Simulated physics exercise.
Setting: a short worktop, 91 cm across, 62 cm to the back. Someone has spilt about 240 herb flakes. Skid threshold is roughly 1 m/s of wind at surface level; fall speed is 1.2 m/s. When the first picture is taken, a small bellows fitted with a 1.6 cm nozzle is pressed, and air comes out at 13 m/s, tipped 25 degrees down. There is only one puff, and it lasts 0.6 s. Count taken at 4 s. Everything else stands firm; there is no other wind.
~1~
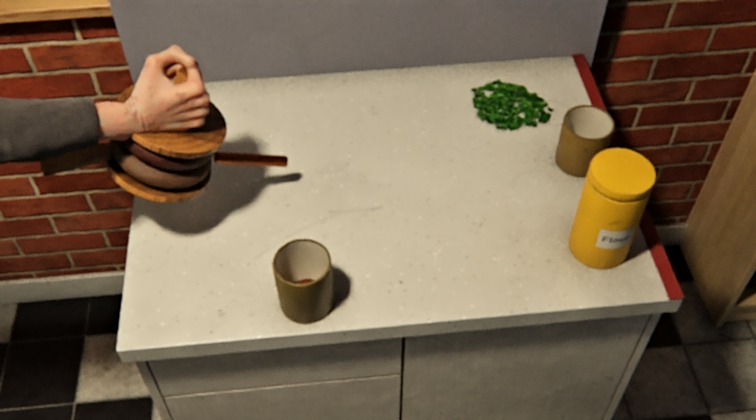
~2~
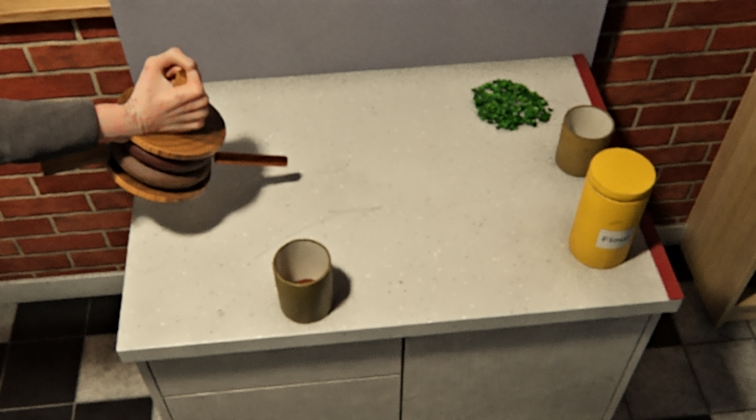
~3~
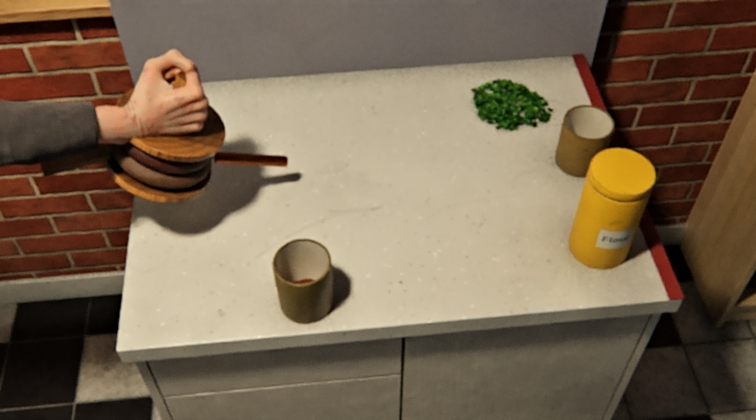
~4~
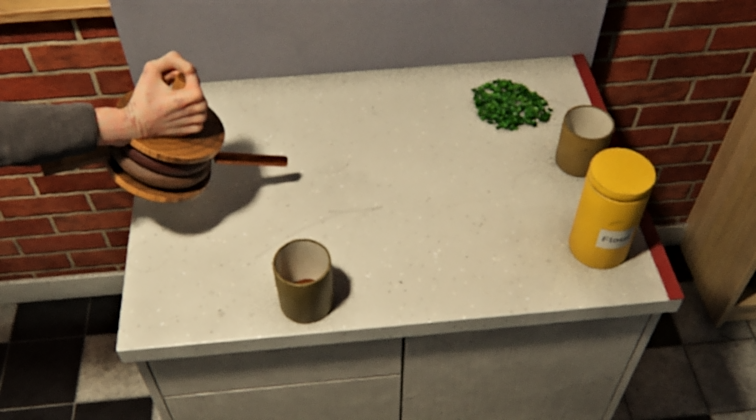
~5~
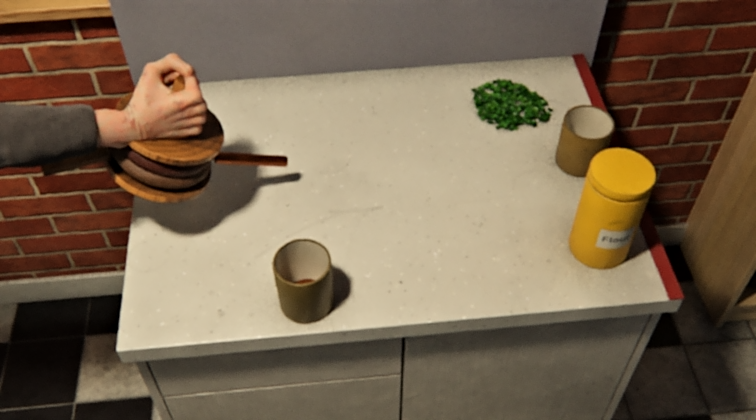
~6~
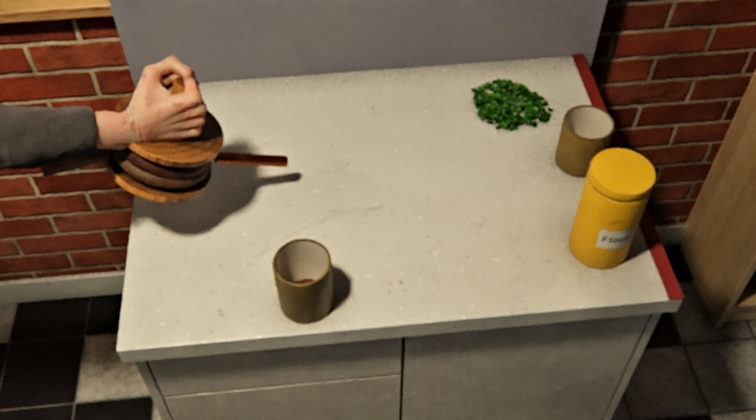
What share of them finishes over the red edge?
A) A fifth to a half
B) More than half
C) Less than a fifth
More than half (B).
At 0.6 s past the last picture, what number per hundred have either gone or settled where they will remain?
The share is roughly 0 %.
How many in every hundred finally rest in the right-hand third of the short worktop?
Something close to 10 % ends up there.
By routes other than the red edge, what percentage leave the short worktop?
Roughly 0 per cent.
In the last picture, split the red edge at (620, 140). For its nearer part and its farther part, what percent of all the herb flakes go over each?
I'd put near 0 percent on the nearer stretch and close to 90 percent on the farther one.
Then, 0.6 s after the last picture the count stands so, 87 % are over the red edge.
Then, 1.0 s after the last picture the count stands so, 92 % are over the red edge.
Then, 2.0 s after the last picture the count stands so, 92 % are over the red edge.
Then, 3.8 s after the last picture, at the end, 92 % are over the red edge.
